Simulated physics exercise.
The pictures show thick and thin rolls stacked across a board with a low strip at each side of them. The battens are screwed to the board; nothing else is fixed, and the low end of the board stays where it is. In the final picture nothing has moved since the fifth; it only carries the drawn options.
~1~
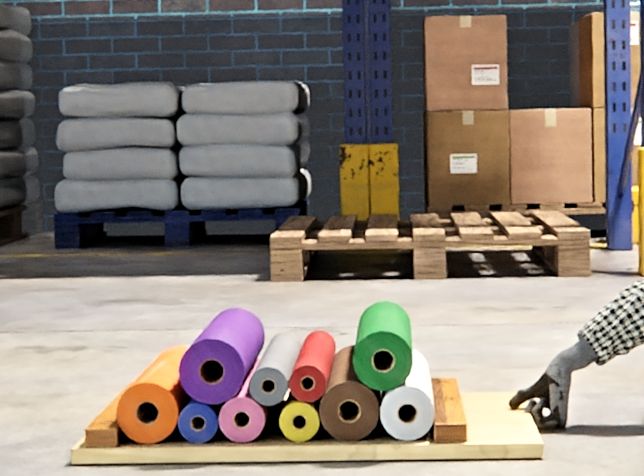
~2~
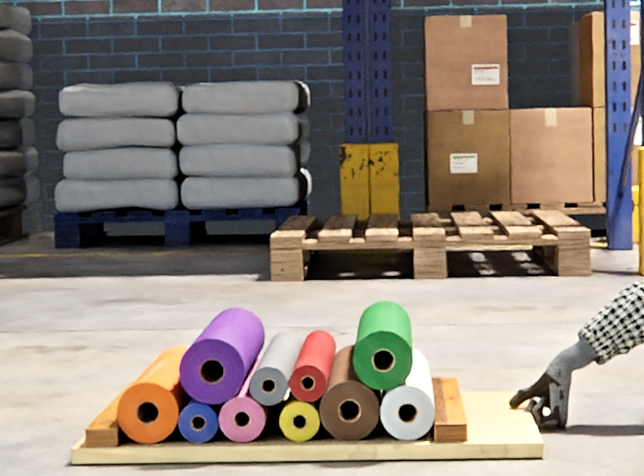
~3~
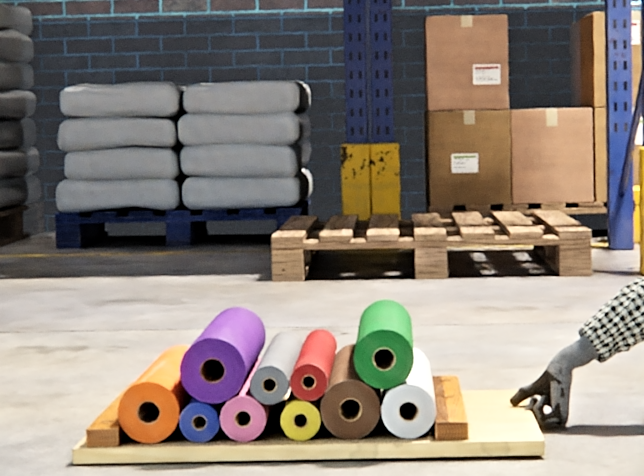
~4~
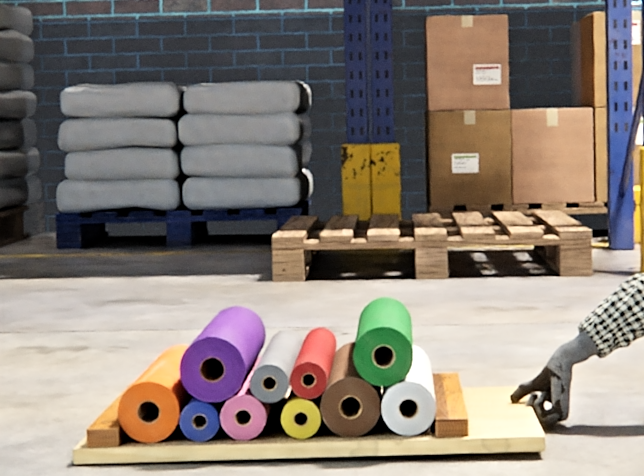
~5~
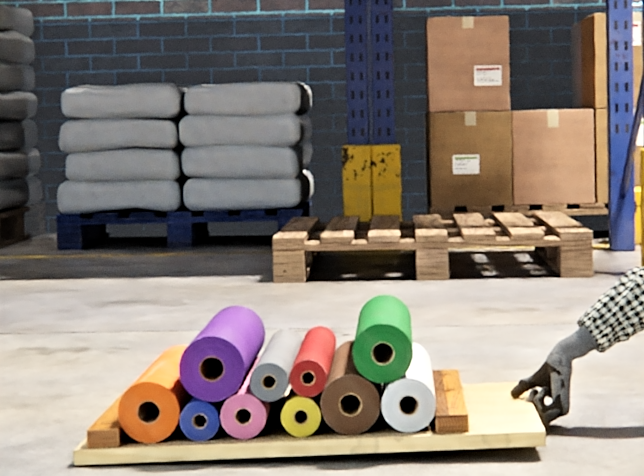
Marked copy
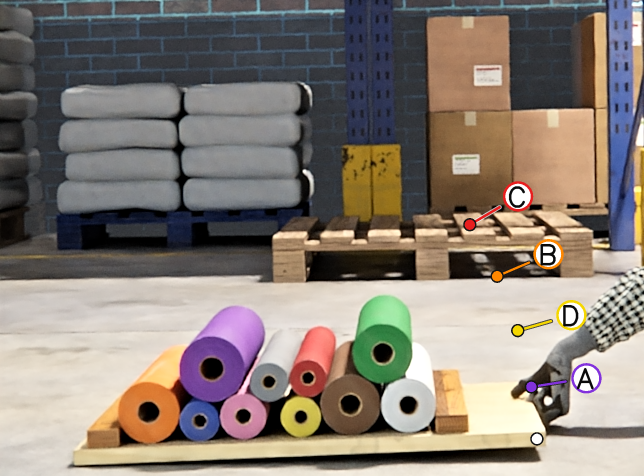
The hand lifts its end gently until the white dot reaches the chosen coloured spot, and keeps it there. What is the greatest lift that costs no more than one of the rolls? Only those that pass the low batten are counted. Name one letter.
Mark C is as high as it can go.
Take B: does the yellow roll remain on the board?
Yes.
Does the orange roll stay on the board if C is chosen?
The orange roll: Yes.
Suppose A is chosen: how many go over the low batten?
The count is none.
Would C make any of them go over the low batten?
At C: No.
On the marked copy, A at (532, 387); B at (497, 276); C at (470, 225); D at (518, 331); the white dot at (537, 439).
Following C. Soon after the start, board at 17°.
Later, board at 29°.
In the end, board at 29°, none over the low batten.
As for the rest, A none over the low batten; B none over the low batten; D none over the low batten.
